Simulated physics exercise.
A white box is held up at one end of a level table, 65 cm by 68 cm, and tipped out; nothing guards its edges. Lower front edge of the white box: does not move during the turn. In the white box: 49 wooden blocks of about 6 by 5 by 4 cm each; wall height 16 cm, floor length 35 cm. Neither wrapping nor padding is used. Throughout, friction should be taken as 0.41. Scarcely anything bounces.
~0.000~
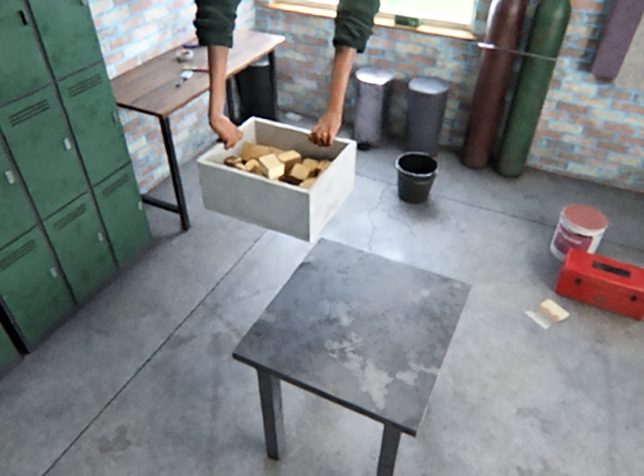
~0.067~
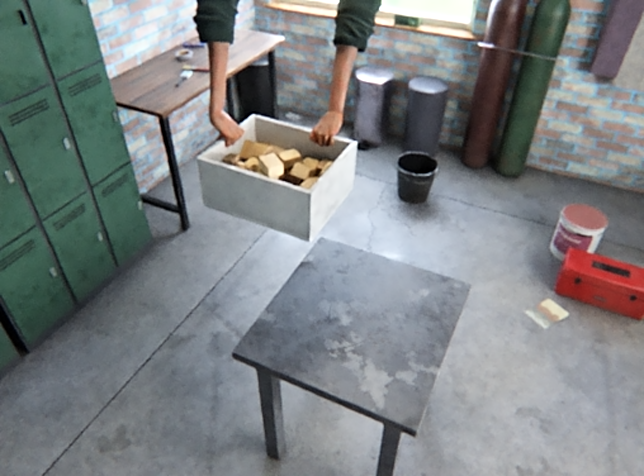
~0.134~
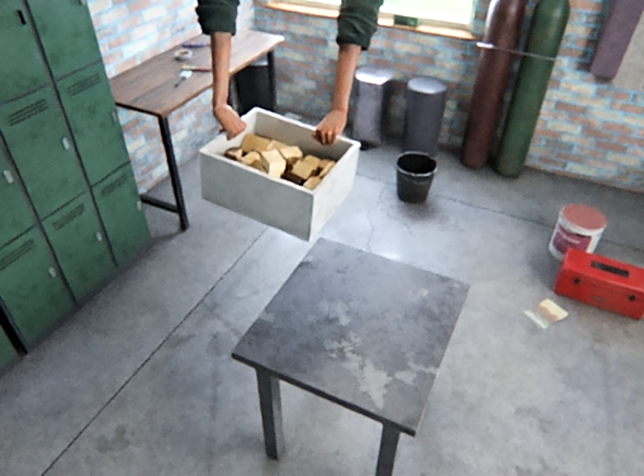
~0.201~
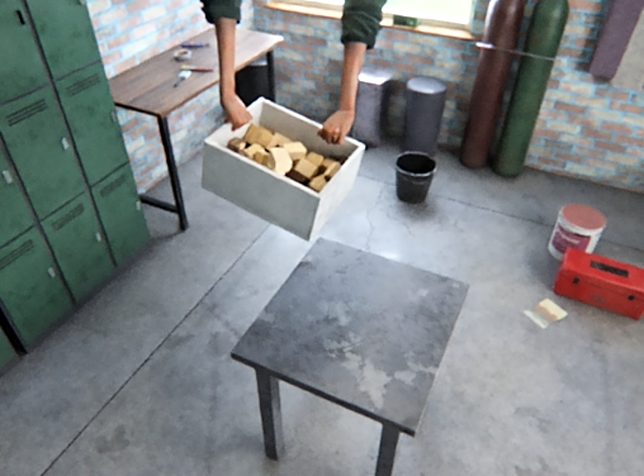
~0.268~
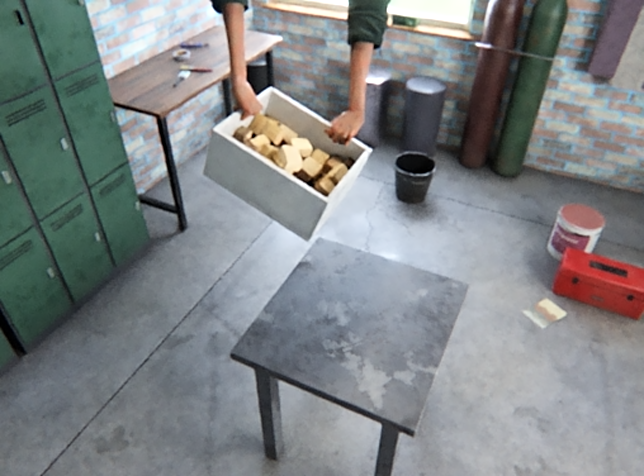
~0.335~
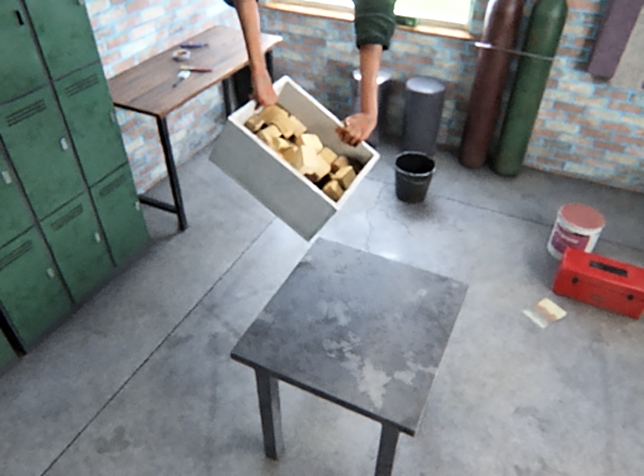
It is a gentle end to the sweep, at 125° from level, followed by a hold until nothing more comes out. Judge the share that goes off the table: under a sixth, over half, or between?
I'd bet on the in-between answer.
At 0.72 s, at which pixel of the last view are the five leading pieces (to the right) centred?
Centre: About (403, 223) px.
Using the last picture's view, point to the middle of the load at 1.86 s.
Roughly at pixel (435, 339).
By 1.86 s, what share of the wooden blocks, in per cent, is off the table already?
I'd put it near 40 in a hundred by then.
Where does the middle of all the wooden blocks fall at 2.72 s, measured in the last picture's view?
I'd put the middle close to (437, 340) in the last view.
After 0.72 s, tilt 98°; 46 still in the white box and 3 in the air.
After 1.19 s, tilt 125°; 5 still in the white box, 26 on the table top, 8 over the right end of the table and 10 in the air.
After 1.86 s, tilt 125°; 29 on the table top and 20 over the right end of the table.
Outcome (at 2.72 s), 29 on the table top and 20 over the right end of the table. Asked share, 20 of 49, 41 per cent.
